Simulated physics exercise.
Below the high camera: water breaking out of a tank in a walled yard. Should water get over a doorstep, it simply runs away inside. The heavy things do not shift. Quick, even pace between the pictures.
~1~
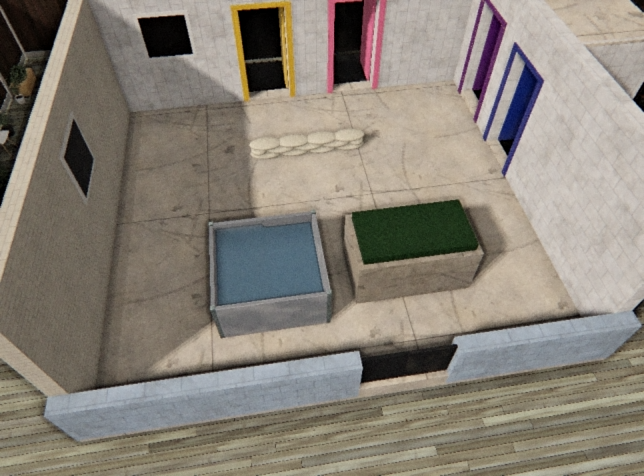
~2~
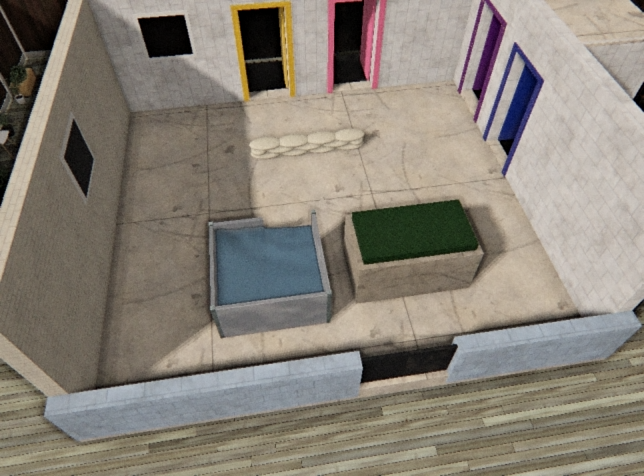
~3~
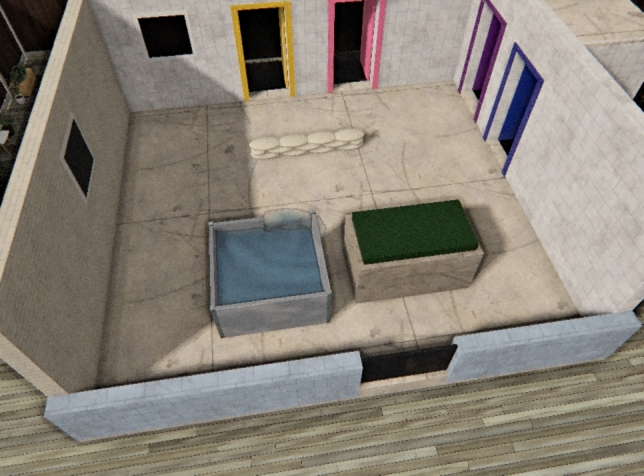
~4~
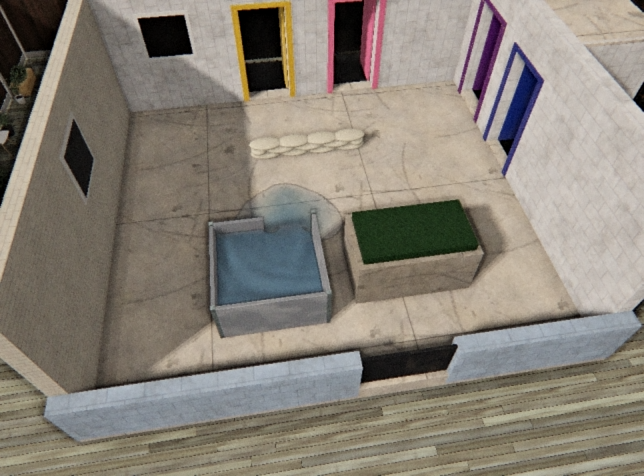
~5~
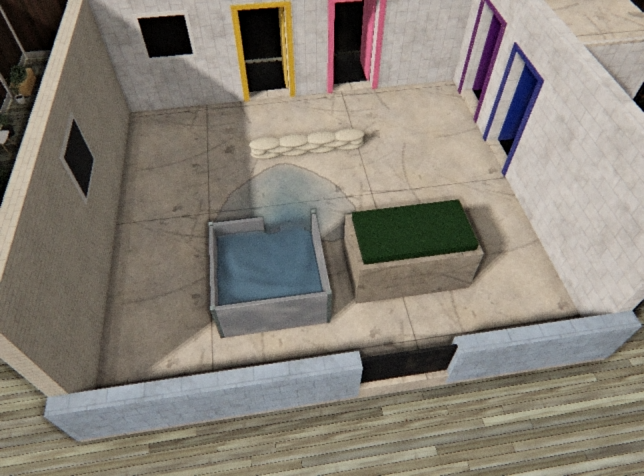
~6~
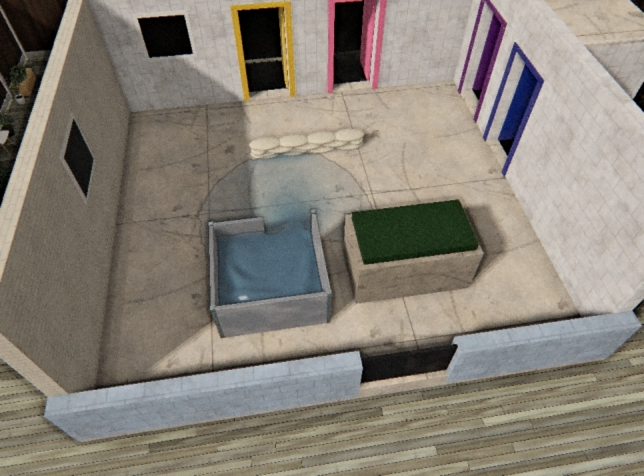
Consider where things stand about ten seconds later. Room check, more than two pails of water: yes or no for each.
Blue door, yes; yellow door, no; purple door, no; pink door, no.
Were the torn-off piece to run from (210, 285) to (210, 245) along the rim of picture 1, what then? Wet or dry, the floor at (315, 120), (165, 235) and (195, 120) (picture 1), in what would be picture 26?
One by one: Unsoaked; waterlogged; waterlogged.
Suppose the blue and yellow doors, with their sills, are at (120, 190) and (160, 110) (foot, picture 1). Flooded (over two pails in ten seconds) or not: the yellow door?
As I see it, the yellow door comes in higher.
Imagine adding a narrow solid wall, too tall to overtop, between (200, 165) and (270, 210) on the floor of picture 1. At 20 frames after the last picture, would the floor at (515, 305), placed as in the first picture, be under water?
Spot check: Untouched.
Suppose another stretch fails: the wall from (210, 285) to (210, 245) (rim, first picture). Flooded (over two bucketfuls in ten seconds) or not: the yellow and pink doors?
The yellow door remains below and the pink door remains below.
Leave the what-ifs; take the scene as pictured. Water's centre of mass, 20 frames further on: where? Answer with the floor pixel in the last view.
That puts it at around (290, 191).
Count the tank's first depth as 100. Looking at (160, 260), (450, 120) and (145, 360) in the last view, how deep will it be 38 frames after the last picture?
2, 6, 0 %.
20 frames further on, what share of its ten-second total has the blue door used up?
My estimate: Close to 35 per cent.
A moment on, water covers 20 % of the floor; the blue door not reached, the yellow door not reached, the purple door not reached, the pink door not reached.
Next, water covers 30 % of the floor; the blue door not reached, the yellow door not reached, the purple door not reached, the pink door not reached.
Then, water covers 40 % of the floor; the blue door over two buckets in, the yellow door not reached, the purple door wet at the sill, nothing in, the pink door not reached.
Later, water covers 70 % of the floor; the blue door far over two buckets in, the yellow door wet at the sill, nothing in, the purple door under two buckets in, the pink door wet at the sill, nothing in.
In the end, water covers 90 % of the floor; the blue door far over two buckets in, the yellow door wet at the sill, nothing in, the purple door under two buckets in, the pink door wet at the sill, nothing in.
